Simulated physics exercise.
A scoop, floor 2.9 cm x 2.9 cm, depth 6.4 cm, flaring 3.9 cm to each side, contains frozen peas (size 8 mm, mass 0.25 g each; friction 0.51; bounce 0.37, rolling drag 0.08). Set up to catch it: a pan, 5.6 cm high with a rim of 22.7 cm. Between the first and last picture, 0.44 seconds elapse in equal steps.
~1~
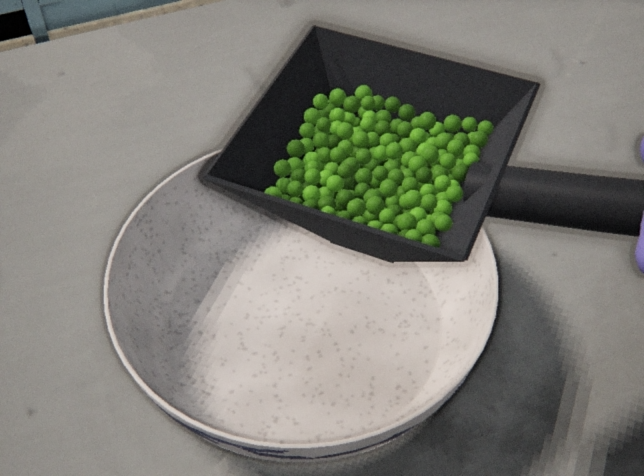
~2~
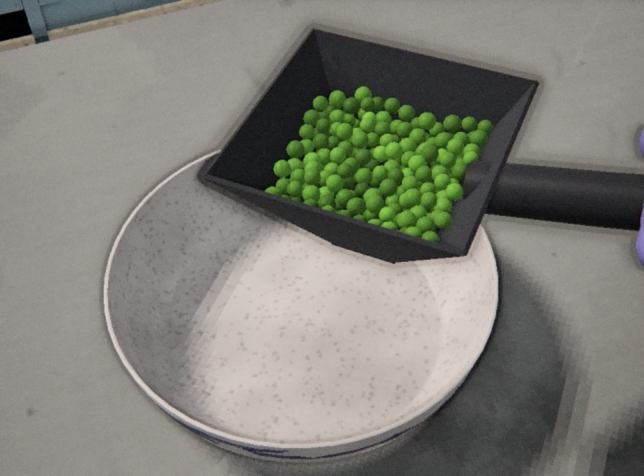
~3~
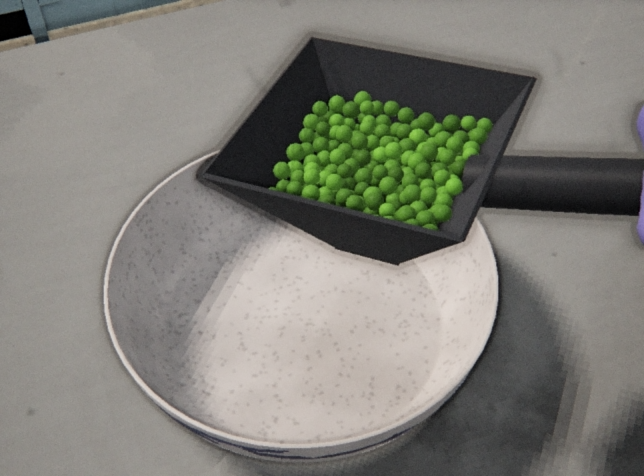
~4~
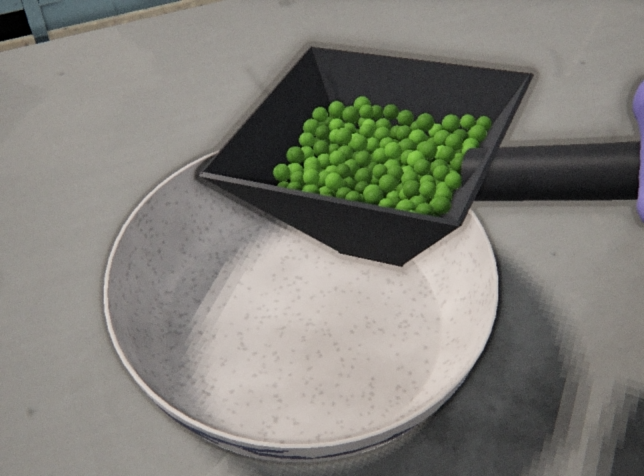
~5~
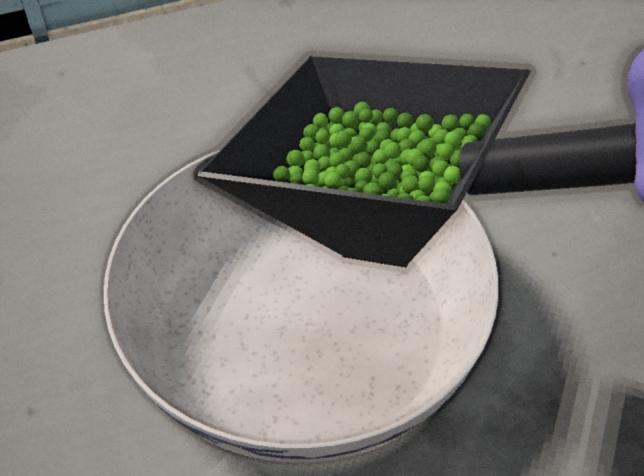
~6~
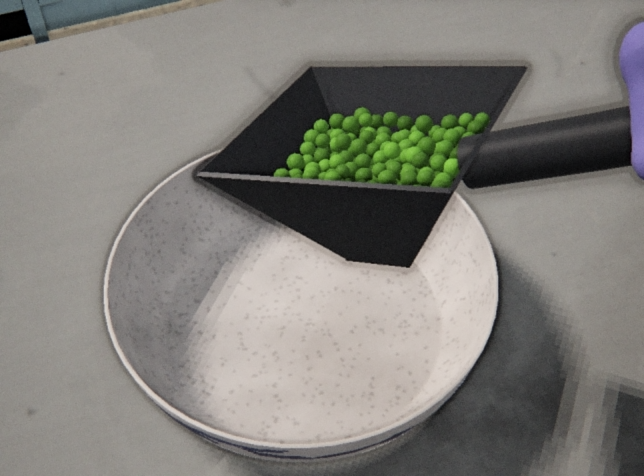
In the video, a black square scoop filled with green peas is held by its handle above a speckled white pan on a gray surface, and it gradually tilts while the peas stay inside and the pan remains still.
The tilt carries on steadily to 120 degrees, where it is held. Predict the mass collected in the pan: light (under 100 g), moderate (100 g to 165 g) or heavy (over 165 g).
Haul: Skimpy.
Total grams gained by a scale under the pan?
Around 90 g.
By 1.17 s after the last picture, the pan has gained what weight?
Logged value, approx.: 50 g.
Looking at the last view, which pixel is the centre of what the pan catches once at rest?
(296, 272), roughly.
Then, 0.64 s after the last picture, tilt 53 degrees; 0 g in the pan, scoop holds 100 %.
Then, 1.17 s after the last picture, tilt 81 degrees; 47 g in the pan, scoop holds 35 %.
Then, 1.65 s after the last picture, tilt 106 degrees; 87 g in the pan, scoop holds 0 %.
Then, 2.12 s after the last picture, tilt 120 degrees; 87 g in the pan, scoop holds 0 %.
In the end, 87 g in the pan, scoop holds 0 %.
